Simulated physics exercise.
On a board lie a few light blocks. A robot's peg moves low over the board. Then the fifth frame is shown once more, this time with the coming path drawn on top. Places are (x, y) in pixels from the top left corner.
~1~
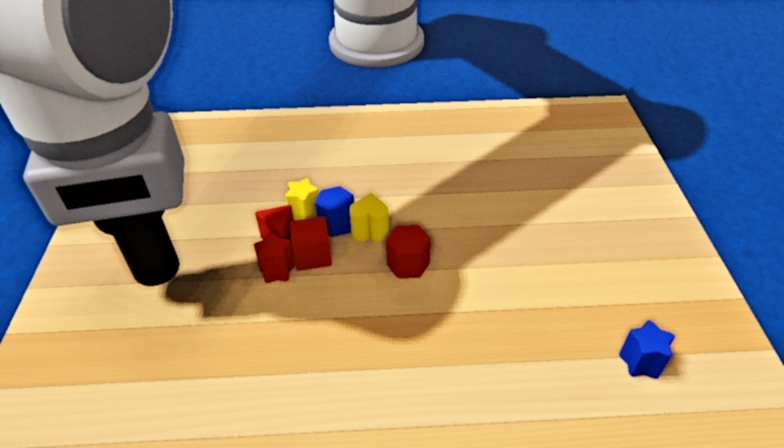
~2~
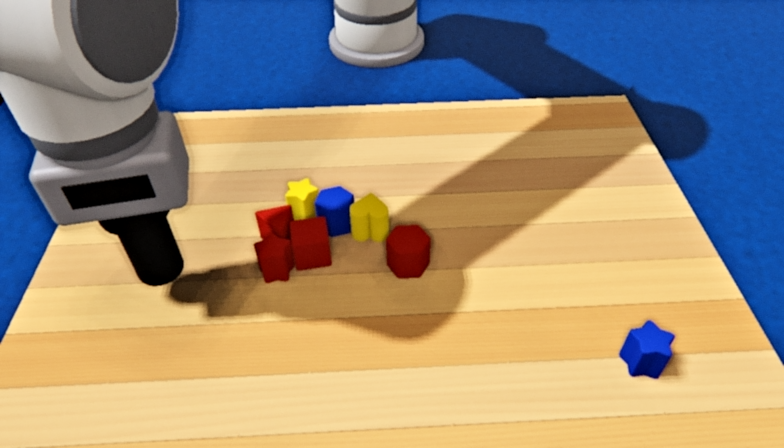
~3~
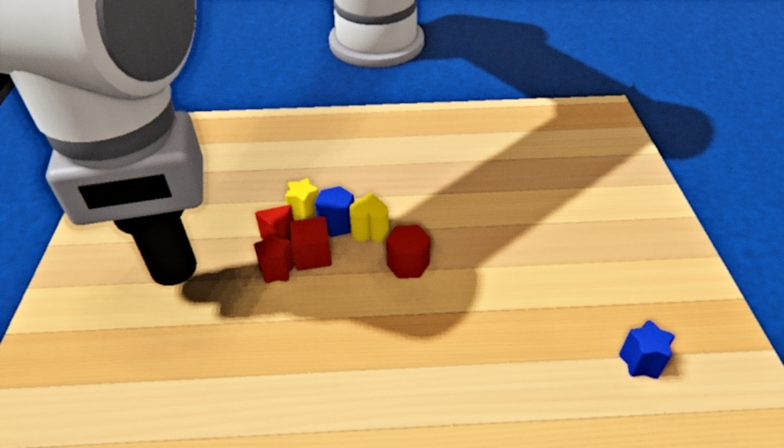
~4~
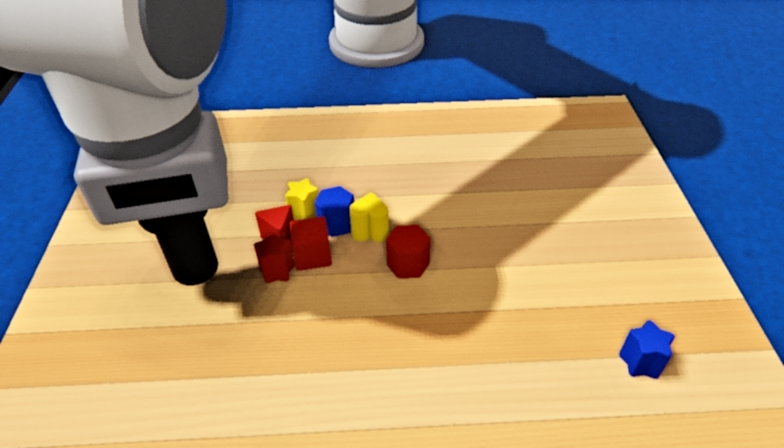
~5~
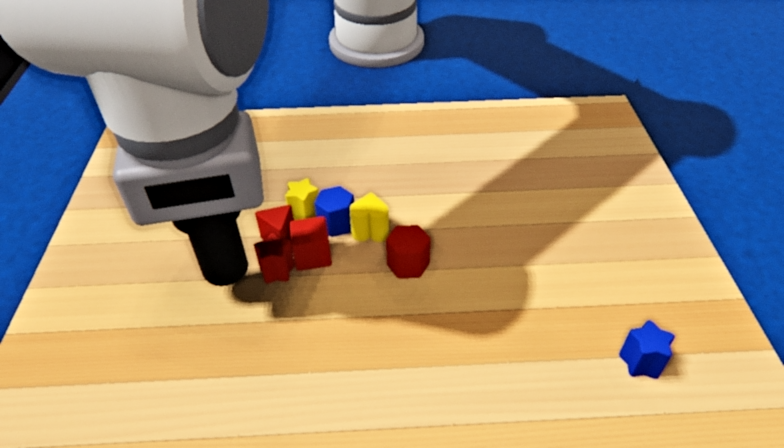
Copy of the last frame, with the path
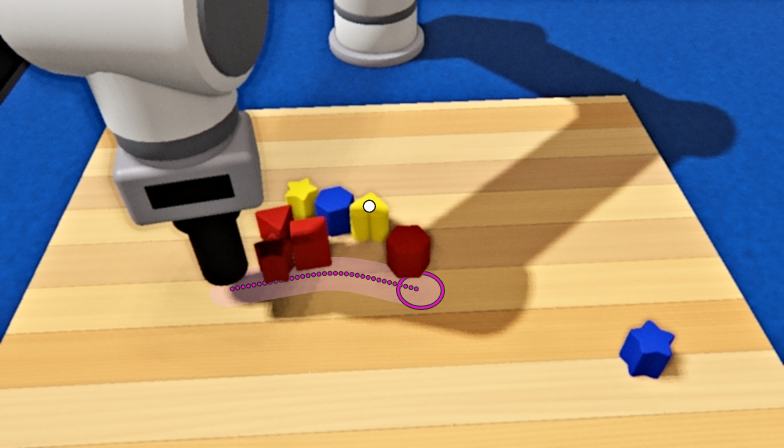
A grey-and-white robot arm with a black peg stands low over the left side of a pale striped wooden board on a blue surface, seen from above at an angle by a still camera. Red, yellow and blue blocks cluster near the middle, with a blue star block alone at lower right. Barely moving at first, the arm slides the peg a short way right, its shadow shifting too, while the blocks stay put.
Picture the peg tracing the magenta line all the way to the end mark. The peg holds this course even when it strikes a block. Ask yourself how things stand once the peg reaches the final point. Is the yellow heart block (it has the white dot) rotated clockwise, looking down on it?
I believe so.
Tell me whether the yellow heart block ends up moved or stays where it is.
It leaves its spot.
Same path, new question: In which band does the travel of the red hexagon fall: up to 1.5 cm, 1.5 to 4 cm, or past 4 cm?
Range: 1.5 to 4 cm.
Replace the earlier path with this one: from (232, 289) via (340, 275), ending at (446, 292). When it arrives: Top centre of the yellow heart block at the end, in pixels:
Somewhere near (399, 183).
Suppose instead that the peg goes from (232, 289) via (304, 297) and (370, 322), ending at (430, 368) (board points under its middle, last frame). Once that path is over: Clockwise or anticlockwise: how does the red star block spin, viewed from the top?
Its spin: Anticlockwise.
Path on the board, from (232, 289) by way of (328, 273) to (420, 290); the dot is on the yellow heart block.
What follows on the original path. One third of the way, peg at (293, 259); red star block at (318, 231), turned 25° anticlockwise; red square piece at (350, 217), turned 15° anticlockwise; yellow heart block at (381, 202), turned 15° clockwise.
Two thirds of the way, peg at (358, 257); red star block at (354, 224), turned 70° anticlockwise; red square piece at (375, 202), turned 35° anticlockwise; yellow heart block at (404, 192), turned 45° clockwise.
At the end, peg at (421, 272); red star block at (354, 224), turned 70° anticlockwise; red square piece at (375, 203), turned 35° anticlockwise; yellow heart block at (404, 192), turned 45° clockwise; red hexagon at (433, 234), turned 40° anticlockwise.
